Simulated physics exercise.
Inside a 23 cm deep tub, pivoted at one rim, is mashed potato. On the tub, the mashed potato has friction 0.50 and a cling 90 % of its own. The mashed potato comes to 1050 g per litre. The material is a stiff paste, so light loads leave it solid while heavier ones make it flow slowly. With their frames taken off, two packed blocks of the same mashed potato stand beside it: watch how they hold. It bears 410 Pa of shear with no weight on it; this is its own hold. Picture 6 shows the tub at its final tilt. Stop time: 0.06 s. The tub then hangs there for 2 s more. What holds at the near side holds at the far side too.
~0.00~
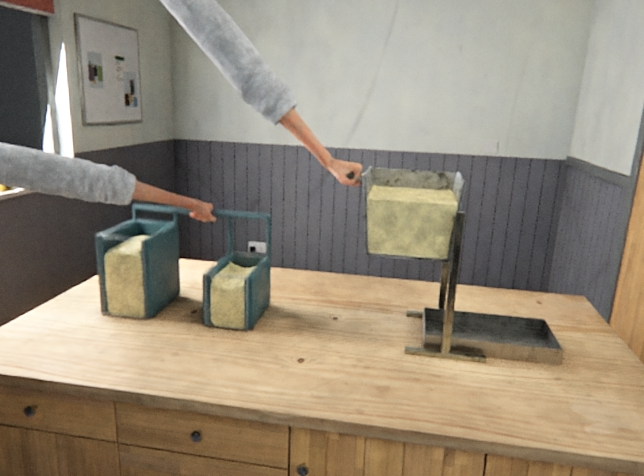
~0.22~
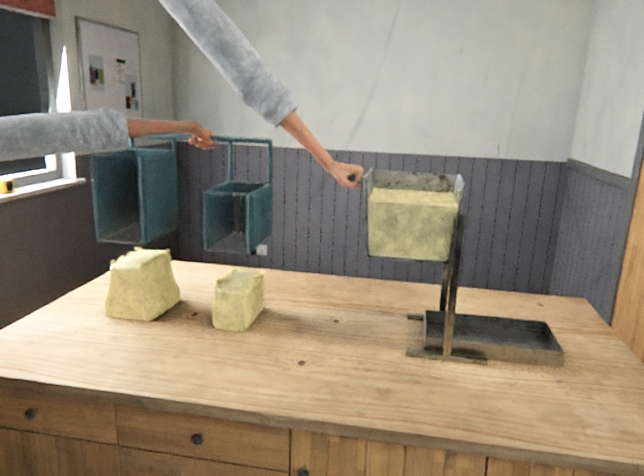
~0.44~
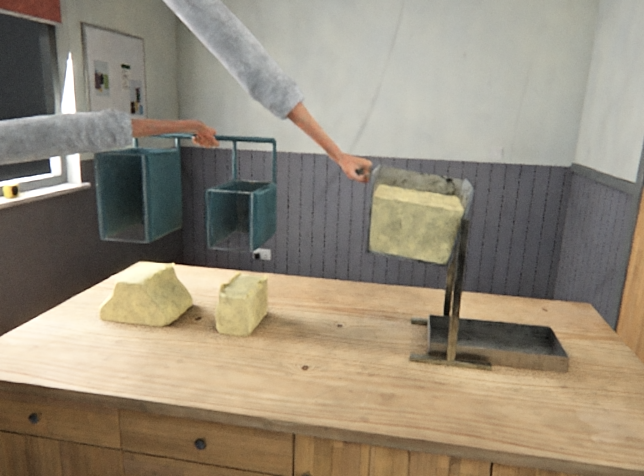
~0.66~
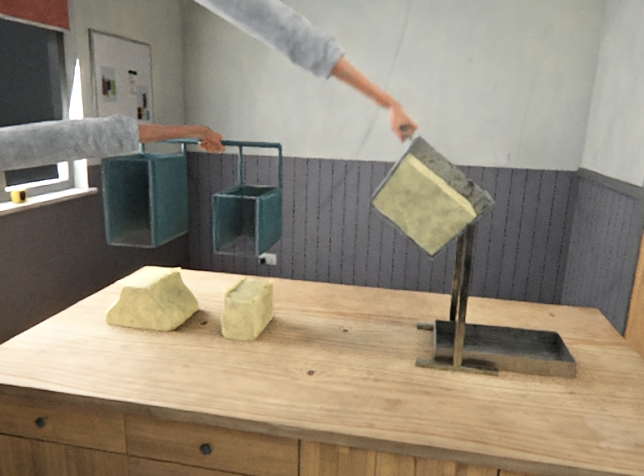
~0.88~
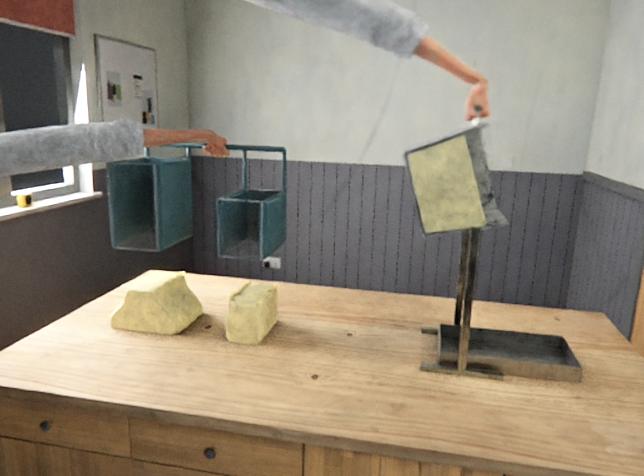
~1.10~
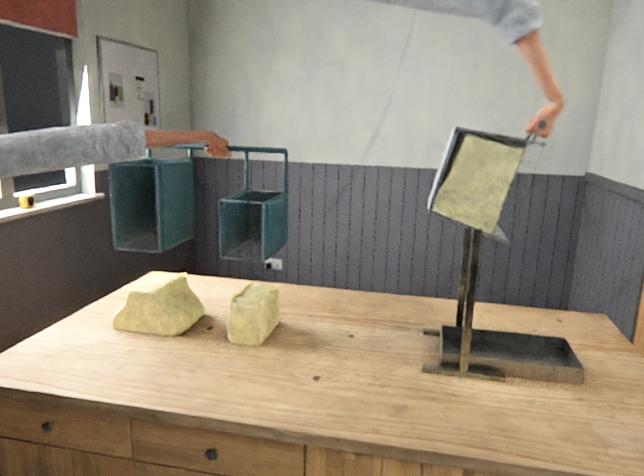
At the start, one hand grips joined teal boxes around two pale yellow blocks, while another holds a tub of mash on a stand. The boxes lift away and the left block slumps noticeably, the right one slightly; then the hand swings the tub steeply up and over rightward, mash inside.
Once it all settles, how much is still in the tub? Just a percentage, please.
I would say about 0 percent.
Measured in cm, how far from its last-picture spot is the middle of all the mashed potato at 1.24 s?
I'd estimate roughly 8 centimetres.
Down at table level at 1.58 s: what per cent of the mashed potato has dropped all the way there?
Near 60 per cent has got down by that time.
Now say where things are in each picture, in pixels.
The first picture shows handle-side rim at (366, 177), tilt 0 degrees; crest of the mashed potato at (450, 203); block heights 23 cm, 15 cm (left to right).
The second picture shows handle-side rim at (367, 180), tilt 0 degrees; crest of the mashed potato at (451, 205); block heights 19 cm, 15 cm (left to right).
The third picture shows handle-side rim at (375, 174), tilt 6 degrees; crest of the mashed potato at (379, 197); block heights 16 cm, 14 cm (left to right).
The fourth picture shows handle-side rim at (419, 139), tilt 38 degrees; crest of the mashed potato at (409, 160); block heights 16 cm, 14 cm (left to right).
The fifth picture shows handle-side rim at (487, 126), tilt 73 degrees; crest of the mashed potato at (465, 138); block heights 16 cm, 14 cm (left to right).
The sixth picture shows handle-side rim at (544, 146), tilt 103 degrees; crest of the mashed potato at (471, 136); block heights 16 cm, 14 cm (left to right).
After 1.24 s, the tub is at 103 degrees and holds 81 %.
After 1.41 s, the tub is at 103 degrees and holds 35 %.
After 1.58 s, the tub is at 103 degrees and holds 25 %.
After 1.75 s, the tub is at 103 degrees and holds 19 %.
After 3.10 s, the tub is at 103 degrees and holds 0 %.
